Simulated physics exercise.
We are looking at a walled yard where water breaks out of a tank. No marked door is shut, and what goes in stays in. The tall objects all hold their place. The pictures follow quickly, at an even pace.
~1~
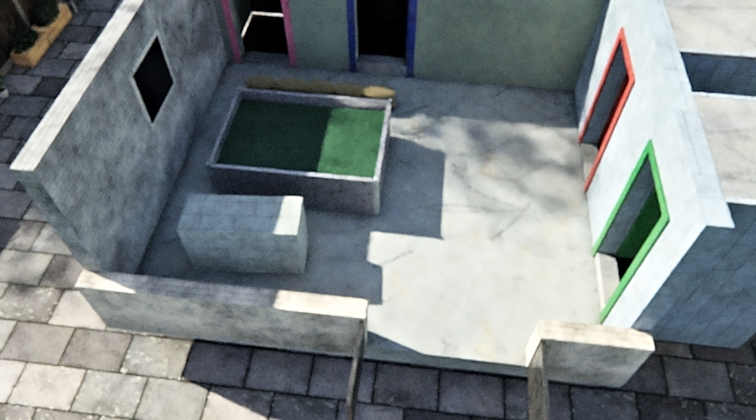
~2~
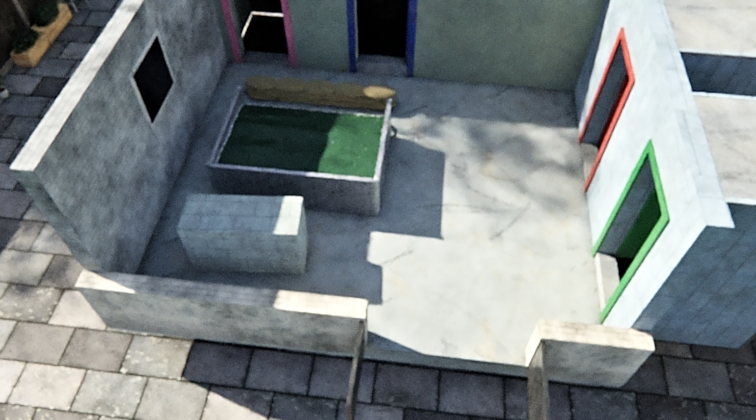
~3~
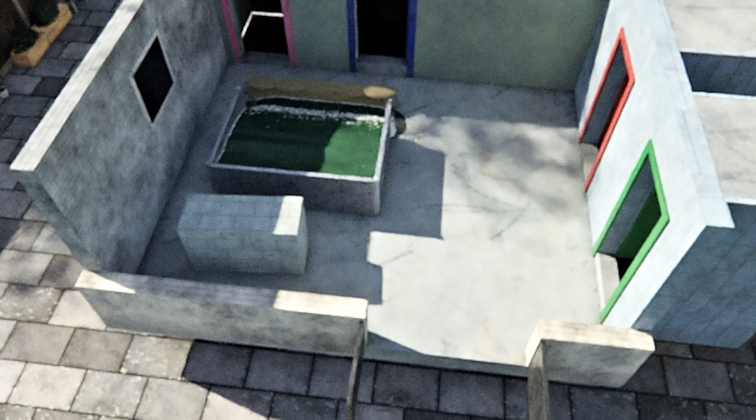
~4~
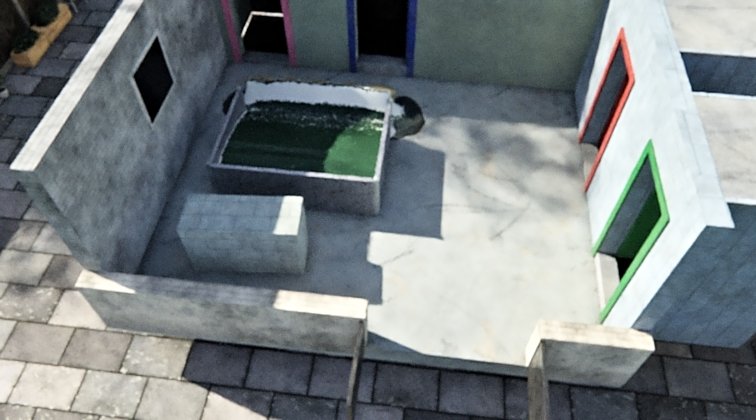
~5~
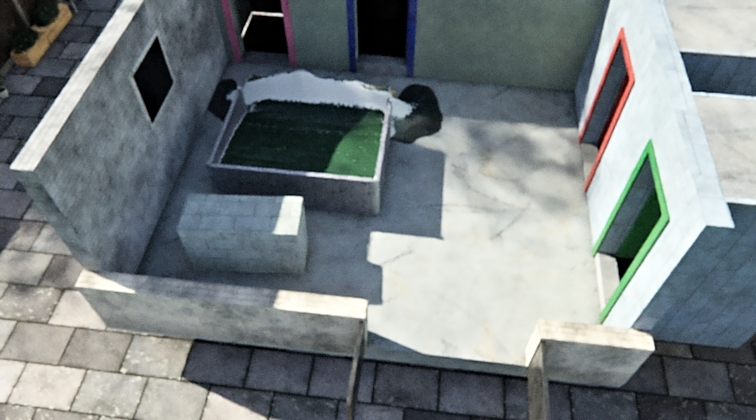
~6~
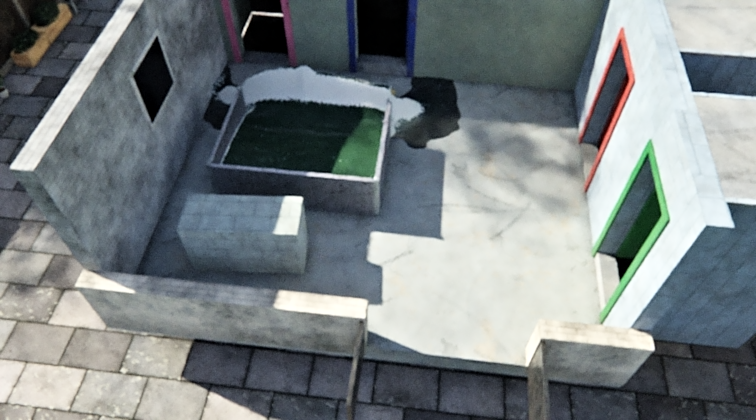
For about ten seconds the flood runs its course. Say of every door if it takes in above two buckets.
As I see it, pink door: Past the limit; blue door: Inside the limit; green door: Inside the limit; red door: Past the limit.
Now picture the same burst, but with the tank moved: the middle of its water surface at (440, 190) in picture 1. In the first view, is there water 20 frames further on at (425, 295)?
Looks like it's bone-dry by then.
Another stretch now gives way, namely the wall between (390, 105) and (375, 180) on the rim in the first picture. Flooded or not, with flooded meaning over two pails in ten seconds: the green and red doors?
One by one: Green goes over, red takes more.
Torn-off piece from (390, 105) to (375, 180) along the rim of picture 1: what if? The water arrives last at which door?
Latest of all is the pink one.
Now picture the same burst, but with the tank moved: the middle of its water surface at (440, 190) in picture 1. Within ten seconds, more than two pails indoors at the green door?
Well, in that setup the green door remains below.
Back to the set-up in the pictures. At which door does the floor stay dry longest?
It's the one in green.
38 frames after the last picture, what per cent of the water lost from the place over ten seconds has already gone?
I'd put it near 40 in a hundred.
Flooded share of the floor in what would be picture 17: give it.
My best guess is some 50 %.
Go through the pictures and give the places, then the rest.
The first frame shows still water in the open tank at (304, 135).
In the second frame, water pours out on the open tank's far side and has run to (393, 135).
In the third frame, the front is at (402, 126), out from the gap on the open tank's far side.
In the fourth frame, water pours out on the open tank's far side and has run to (412, 104).
In the fifth frame, water pours out on the open tank's far side and has run to (427, 91).
In the sixth frame, water pours out on the open tank's far side and has run to (445, 79).
A moment on, water covers 35 % of the floor; the pink door wet at the sill, nothing in, the blue door wet at the sill, nothing in, the green door not reached, the red door not reached.
Next, water covers 50 % of the floor; the pink door over two buckets in, the blue door wet at the sill, nothing in, the green door not reached, the red door under two buckets in.
Then, water covers 60 % of the floor; the pink door over two buckets in, the blue door wet at the sill, nothing in, the green door wet at the sill, nothing in, the red door over two buckets in.
Later, water covers 85 % of the floor; the pink door over two buckets in, the blue door wet at the sill, nothing in, the green door wet at the sill, nothing in, the red door far over two buckets in.
In the end, water covers 95 % of the floor; the pink door far over two buckets in, the blue door wet at the sill, nothing in, the green door wet at the sill, nothing in, the red door far over two buckets in.
